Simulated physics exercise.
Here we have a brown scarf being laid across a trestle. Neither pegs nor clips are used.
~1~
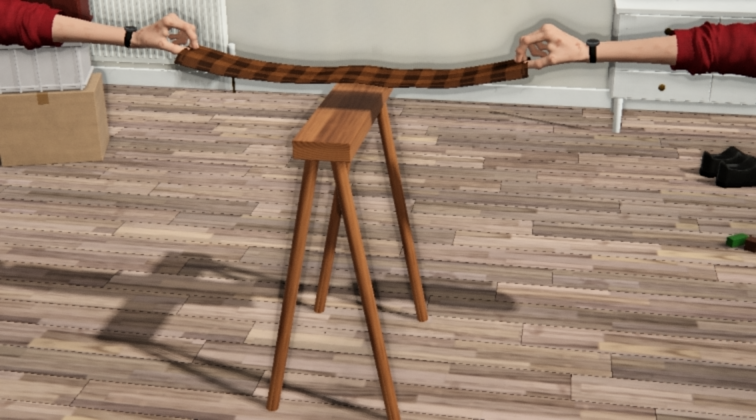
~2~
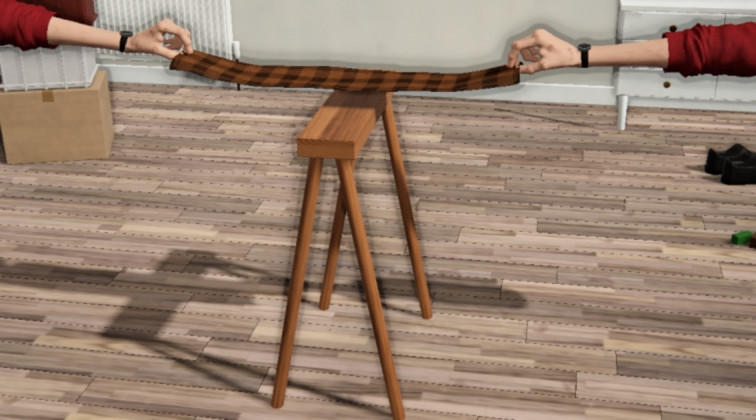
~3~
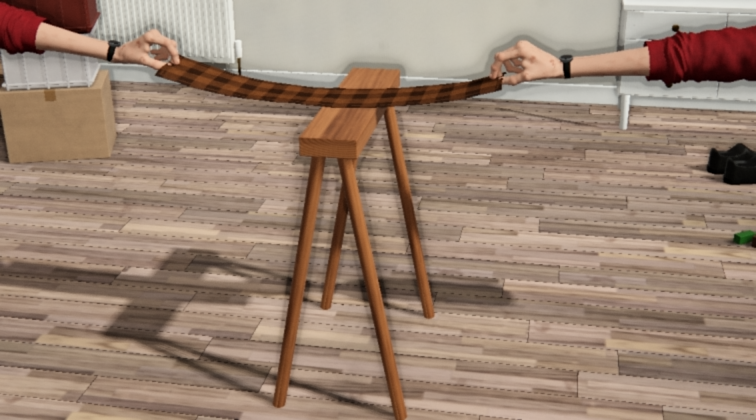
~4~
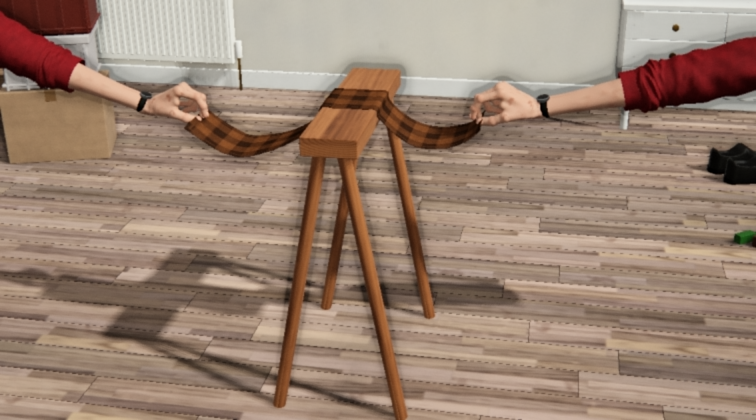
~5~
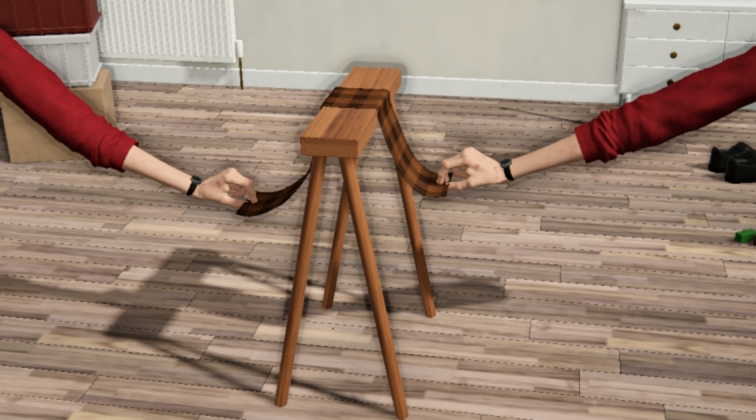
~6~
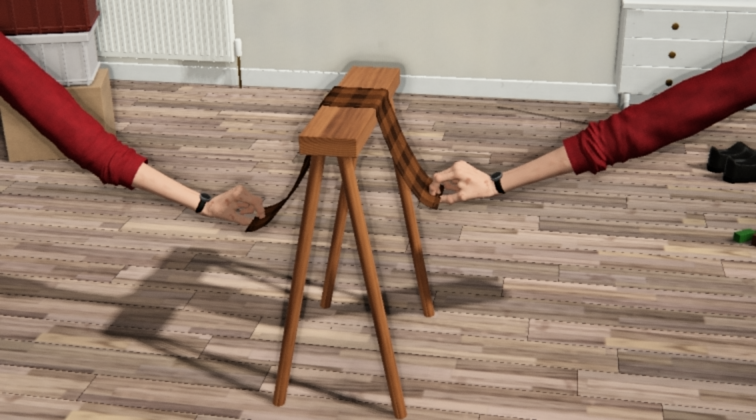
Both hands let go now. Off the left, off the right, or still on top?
Doesn't budge.
Then, 0.38 s past the final frame, scarf hanging on both sides, left end near (346, 252), right end near (357, 208).
Then, 0.94 s past the final frame, scarf hanging on both sides, left end near (313, 249), right end near (410, 212).
Then, 1.84 s past the final frame, scarf hanging on both sides, left end near (339, 253), right end near (398, 213).
When it is over, scarf hanging on both sides, left end near (349, 253), right end near (396, 213). The brown scarf keeps its place.
